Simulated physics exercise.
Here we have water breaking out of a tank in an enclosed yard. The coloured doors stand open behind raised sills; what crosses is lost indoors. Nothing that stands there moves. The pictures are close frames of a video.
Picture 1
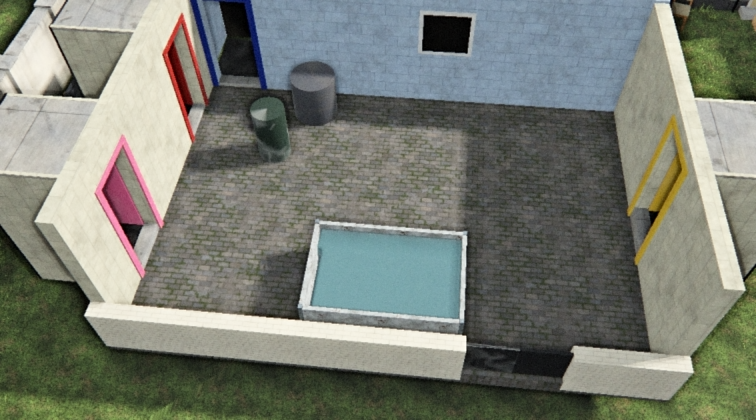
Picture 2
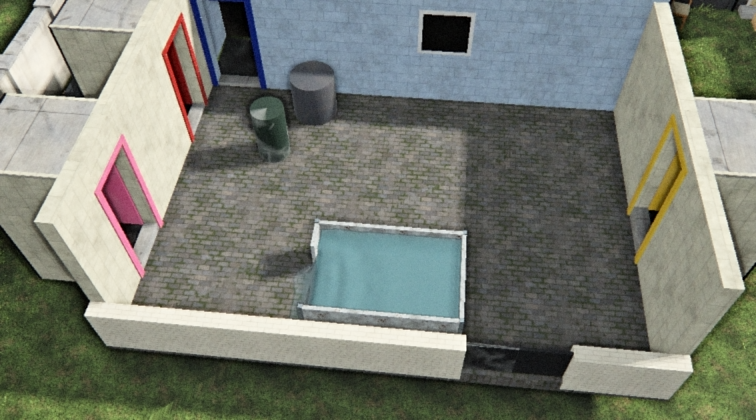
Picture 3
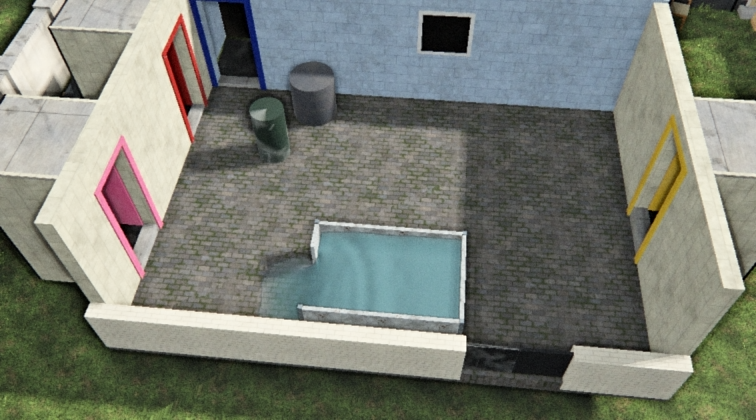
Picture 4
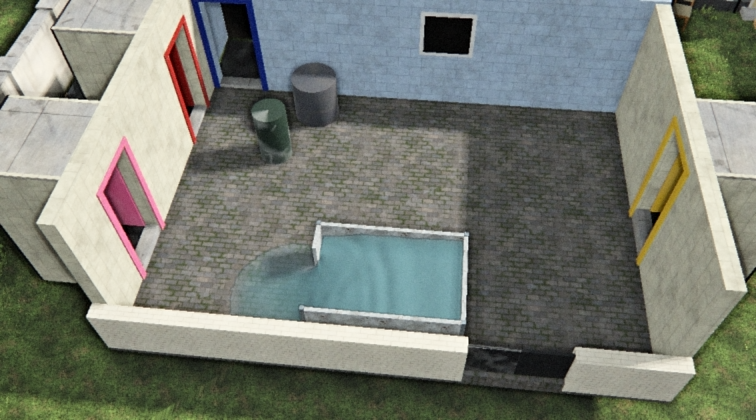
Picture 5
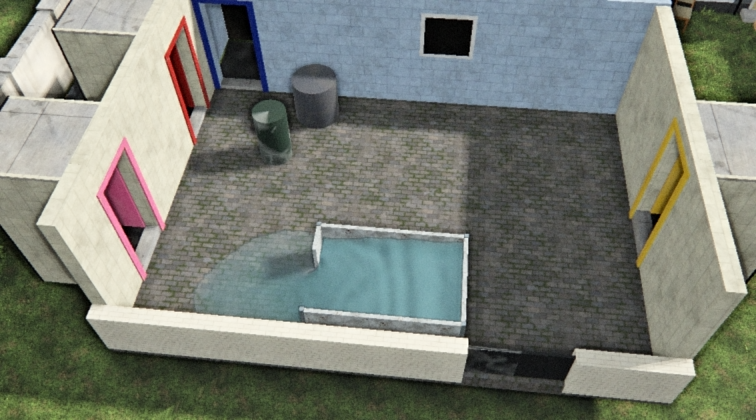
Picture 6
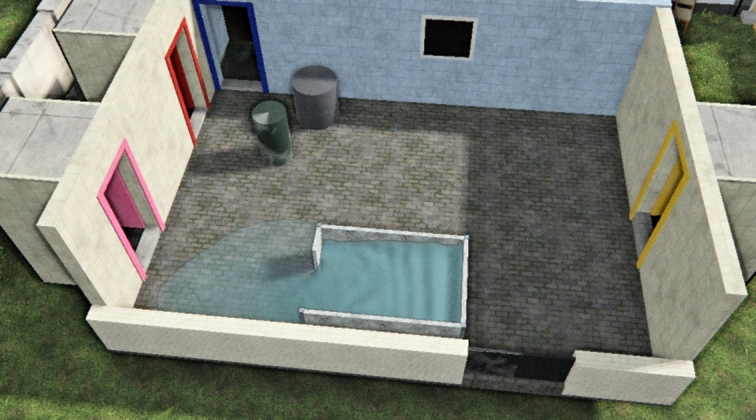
Water pouring through the open left side of a rectangular tank and fanning out across a walled, paved yard with coloured doorways.
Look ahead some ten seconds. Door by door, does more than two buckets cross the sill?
The blue door takes more than that; the red door takes more than that; the yellow door stays under that; the pink door takes more than that.
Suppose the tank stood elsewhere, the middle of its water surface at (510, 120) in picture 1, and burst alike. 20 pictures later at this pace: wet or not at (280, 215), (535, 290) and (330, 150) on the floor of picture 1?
As listed: Under water, no water, covered.
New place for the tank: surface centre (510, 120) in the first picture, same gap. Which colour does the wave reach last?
I say the yellow door.
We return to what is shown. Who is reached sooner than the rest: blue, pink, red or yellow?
The pink-painted one.
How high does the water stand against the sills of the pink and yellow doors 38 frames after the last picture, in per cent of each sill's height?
About 110 and 0 per cent.
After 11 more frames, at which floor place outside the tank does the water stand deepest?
I would point to (129, 320).
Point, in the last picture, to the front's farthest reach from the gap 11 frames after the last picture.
Roughly at (197, 139).
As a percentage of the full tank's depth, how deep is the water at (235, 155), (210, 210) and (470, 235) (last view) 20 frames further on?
About 10, 20 and 0 per cent.
A moment on, water covers 15 % of the floor; the blue door not reached, the red door not reached, the yellow door not reached, the pink door under two buckets in.
Next, water covers 20 % of the floor; the blue door not reached, the red door not reached, the yellow door not reached, the pink door over two buckets in.
Then, water covers 30 % of the floor; the blue door under two buckets in, the red door wet at the sill, nothing in, the yellow door not reached, the pink door far over two buckets in.
Later, water covers 55 % of the floor; the blue door far over two buckets in, the red door wet at the sill, nothing in, the yellow door not reached, the pink door far over two buckets in.
In the end, water covers 85 % of the floor; the blue door far over two buckets in, the red door over two buckets in, the yellow door not reached, the pink door far over two buckets in.
